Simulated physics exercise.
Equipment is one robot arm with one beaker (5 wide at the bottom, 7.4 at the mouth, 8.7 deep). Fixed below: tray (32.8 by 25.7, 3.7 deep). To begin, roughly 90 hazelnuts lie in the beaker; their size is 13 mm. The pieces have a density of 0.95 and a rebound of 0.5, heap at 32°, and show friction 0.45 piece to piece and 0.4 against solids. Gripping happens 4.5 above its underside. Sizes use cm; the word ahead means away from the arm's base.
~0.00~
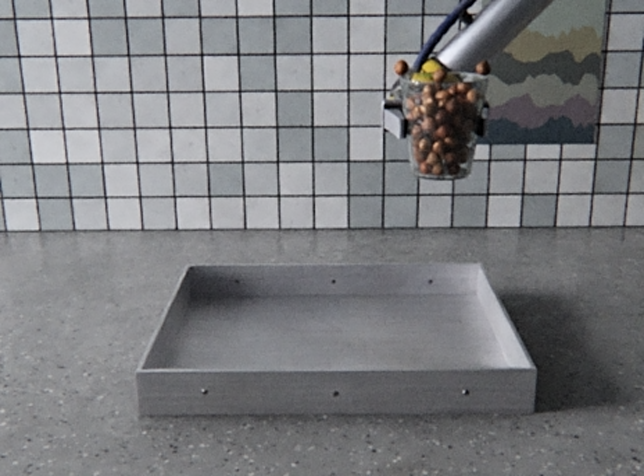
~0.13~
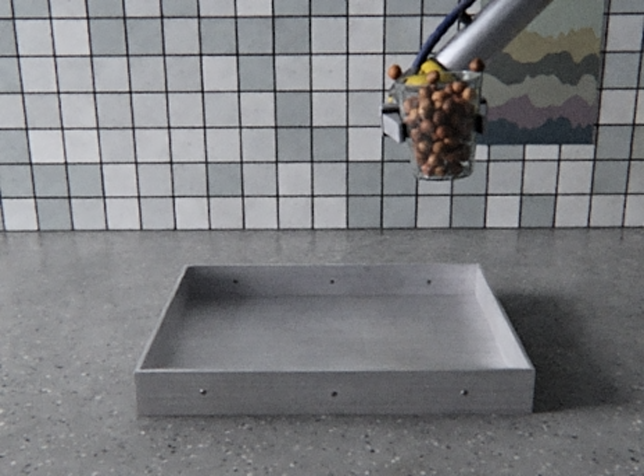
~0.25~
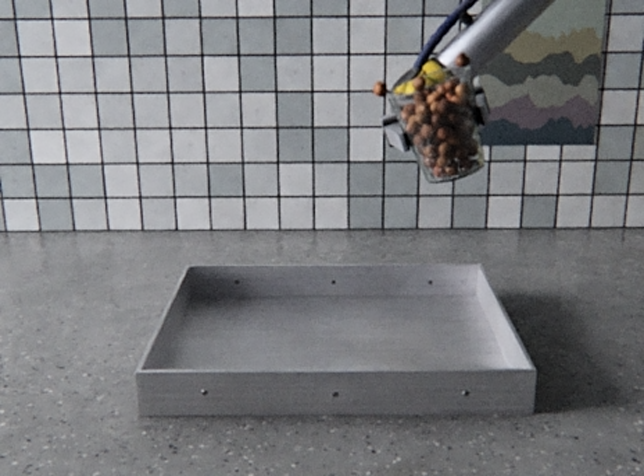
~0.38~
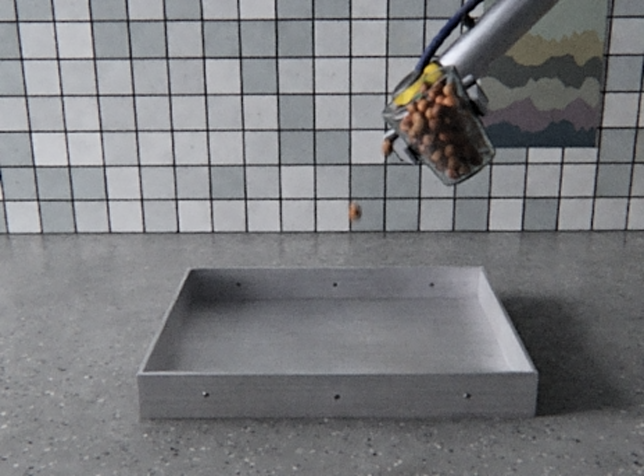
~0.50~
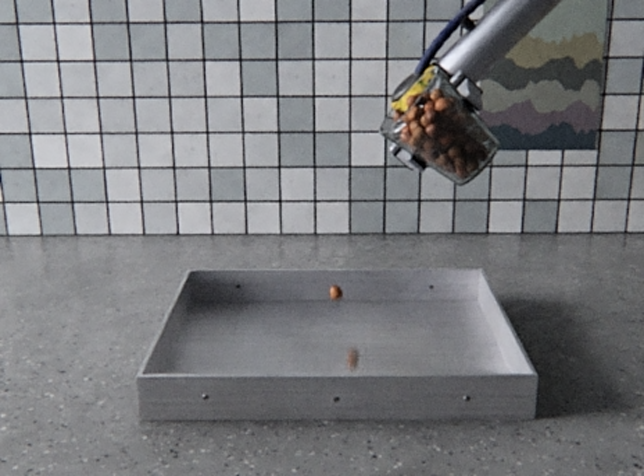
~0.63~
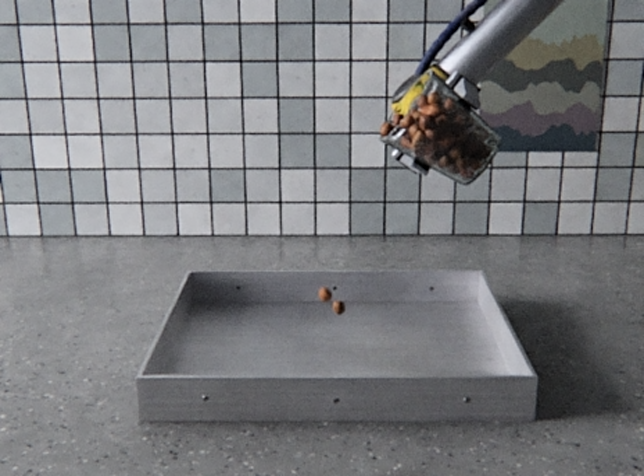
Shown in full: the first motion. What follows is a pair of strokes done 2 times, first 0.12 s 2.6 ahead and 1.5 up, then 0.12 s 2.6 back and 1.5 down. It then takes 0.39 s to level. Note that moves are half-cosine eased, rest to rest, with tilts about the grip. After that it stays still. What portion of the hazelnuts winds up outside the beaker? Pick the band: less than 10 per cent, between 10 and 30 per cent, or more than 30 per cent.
The share is between 10 and 30 per cent.
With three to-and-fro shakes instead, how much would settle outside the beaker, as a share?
It would then be around 25 per cent.
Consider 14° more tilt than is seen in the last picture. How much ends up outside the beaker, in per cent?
Close to 45 in a hundred, I'd say.
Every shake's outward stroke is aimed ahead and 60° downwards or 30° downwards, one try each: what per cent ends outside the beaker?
First try about 0 %, second try about 10 %.
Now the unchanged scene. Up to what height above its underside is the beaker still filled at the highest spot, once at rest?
It reaches close to 8.0 cm in the end.
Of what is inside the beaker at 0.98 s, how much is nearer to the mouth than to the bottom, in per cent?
Estimate: Around 50 %.
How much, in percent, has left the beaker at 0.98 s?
10 %.
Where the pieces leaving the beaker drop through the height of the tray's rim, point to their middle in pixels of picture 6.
Close to pixel (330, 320).
By 0.98 s, tilted 54° forward, highest piece 25 above the table; 78 in the beaker, 6 in the tray, 4 in flight or on a rim.
By 1.33 s, tilted 22° forward, highest piece 25 above the table; 69 in the beaker, 17 in the tray, 2 in flight or on a rim.
By 1.70 s, level, highest piece 25 above the table; 69 in the beaker, 19 in the tray.
By 2.75 s, level, highest piece 26 above the table; 69 in the beaker, 19 in the tray.
Final count, 69 in the beaker, 19 in the tray. That is 22 % outside the beaker.
